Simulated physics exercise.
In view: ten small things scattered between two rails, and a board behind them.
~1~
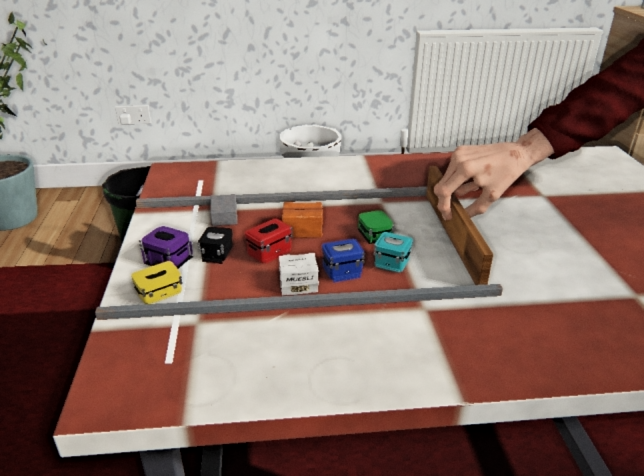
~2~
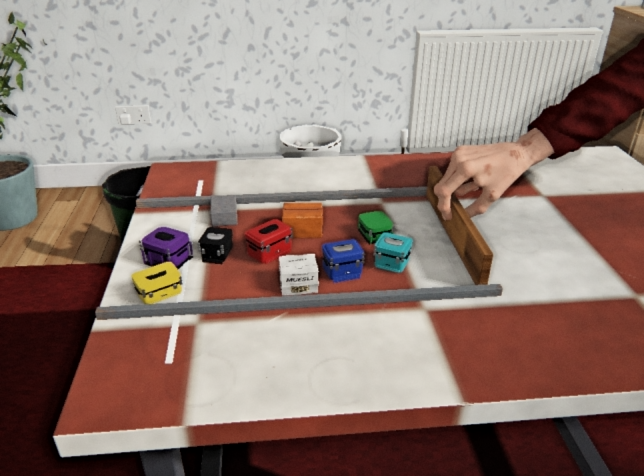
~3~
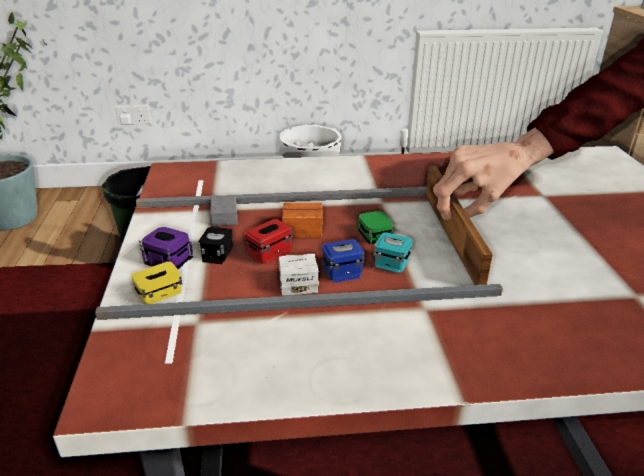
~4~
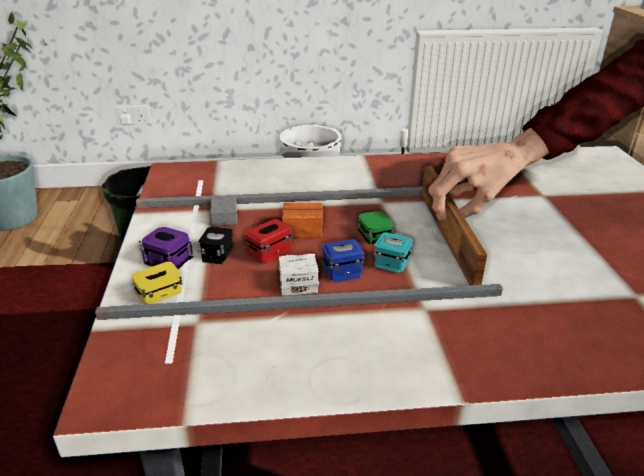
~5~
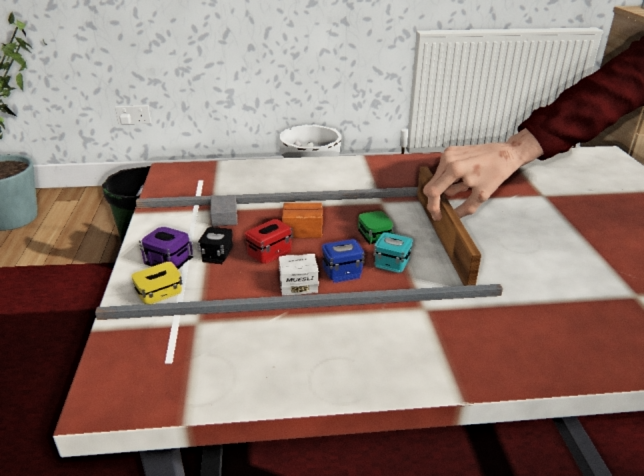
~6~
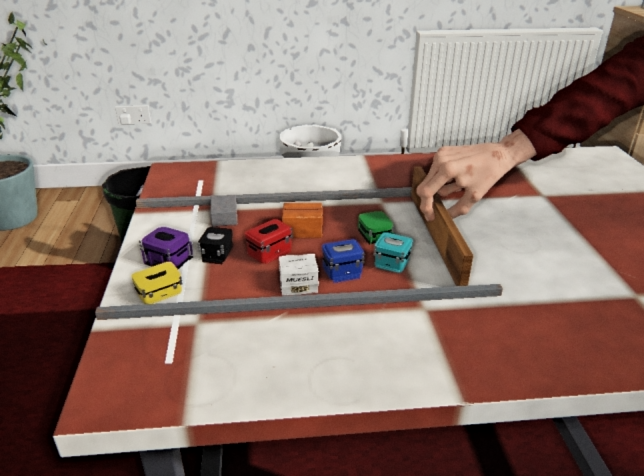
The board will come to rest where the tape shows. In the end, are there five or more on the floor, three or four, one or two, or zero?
There are three or four on the floor.
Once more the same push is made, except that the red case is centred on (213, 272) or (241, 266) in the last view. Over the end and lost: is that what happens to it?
The red case drops off; goes over.
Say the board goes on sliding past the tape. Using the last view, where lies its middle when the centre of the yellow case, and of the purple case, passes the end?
Yellow case over the end: About (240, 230). Purple case over the end: About (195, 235).
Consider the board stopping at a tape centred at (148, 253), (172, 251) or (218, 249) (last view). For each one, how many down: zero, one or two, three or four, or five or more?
Lab note - count per position: Five or more; three or four; one or two.
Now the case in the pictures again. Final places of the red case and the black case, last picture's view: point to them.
Looks like one lands around (160, 251), and the other around (144, 244).
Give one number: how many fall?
That makes a total of 3.
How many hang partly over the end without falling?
1.
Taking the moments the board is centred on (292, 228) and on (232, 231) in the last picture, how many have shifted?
First 6, then 10.
Soon after, none off yet; yellow case at rest near (158, 285); purple case at rest near (167, 248); black case at rest near (216, 245).
In the end, the number that fall off is three or four; gone, white box, purple case and yellow case.
